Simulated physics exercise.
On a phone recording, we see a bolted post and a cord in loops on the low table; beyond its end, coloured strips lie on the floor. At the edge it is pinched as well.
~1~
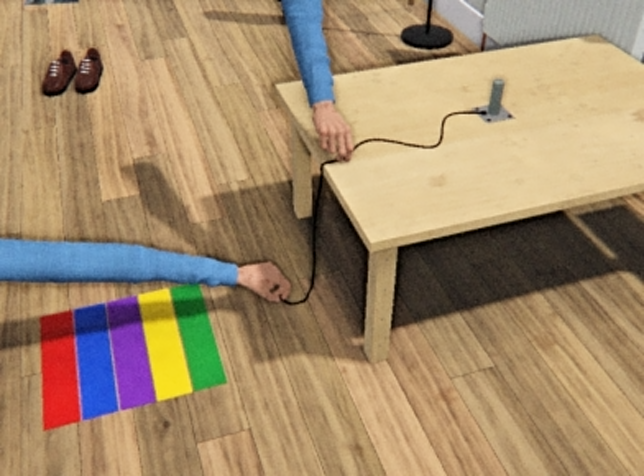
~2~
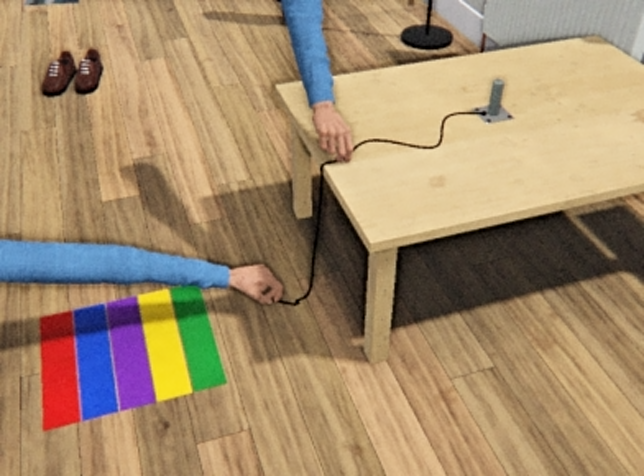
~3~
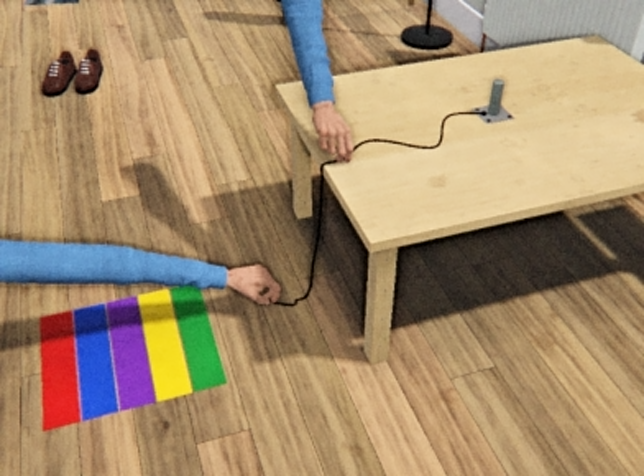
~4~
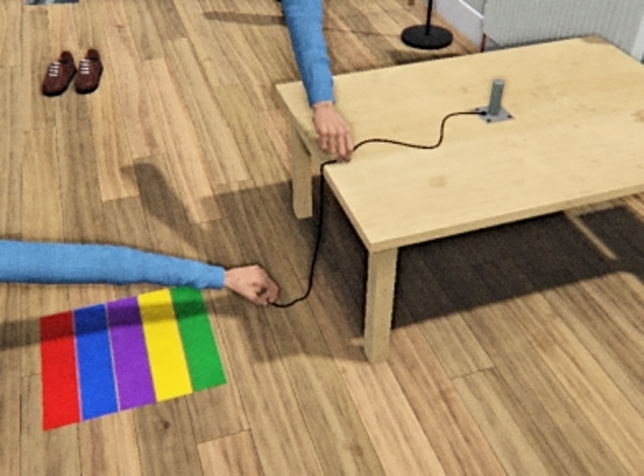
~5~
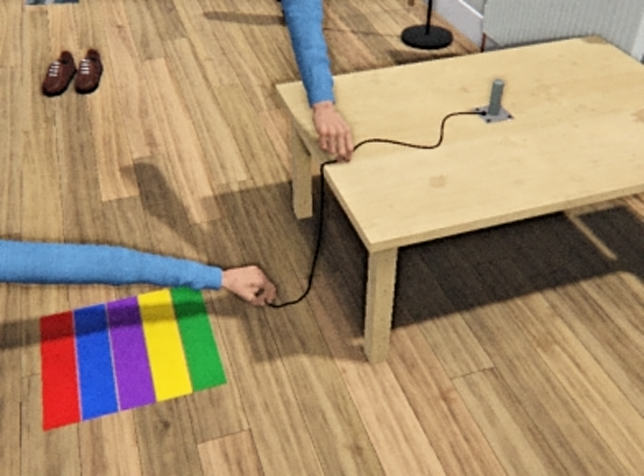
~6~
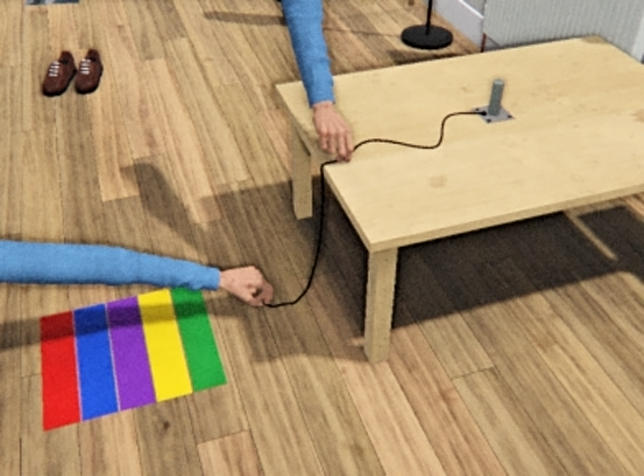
A hand draws the cord's end slightly left while another pinches it at the table's edge.
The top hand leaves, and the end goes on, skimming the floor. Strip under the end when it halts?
Purple strip.
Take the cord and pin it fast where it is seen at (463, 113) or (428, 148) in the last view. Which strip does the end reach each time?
Purple; yellow.
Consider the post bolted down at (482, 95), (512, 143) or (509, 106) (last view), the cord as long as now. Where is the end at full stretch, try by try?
You'd find it around (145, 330), then (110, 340), and finally (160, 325).
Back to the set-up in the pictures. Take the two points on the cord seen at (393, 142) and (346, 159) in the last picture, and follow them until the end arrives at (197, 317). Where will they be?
They sit at (362, 149) and (319, 180), in that order.
Soon after, end near (197, 317); over green.
Then, end near (152, 328); over yellow.
At full stretch, end near (125, 334); over purple. It gets as far as the purple strip.
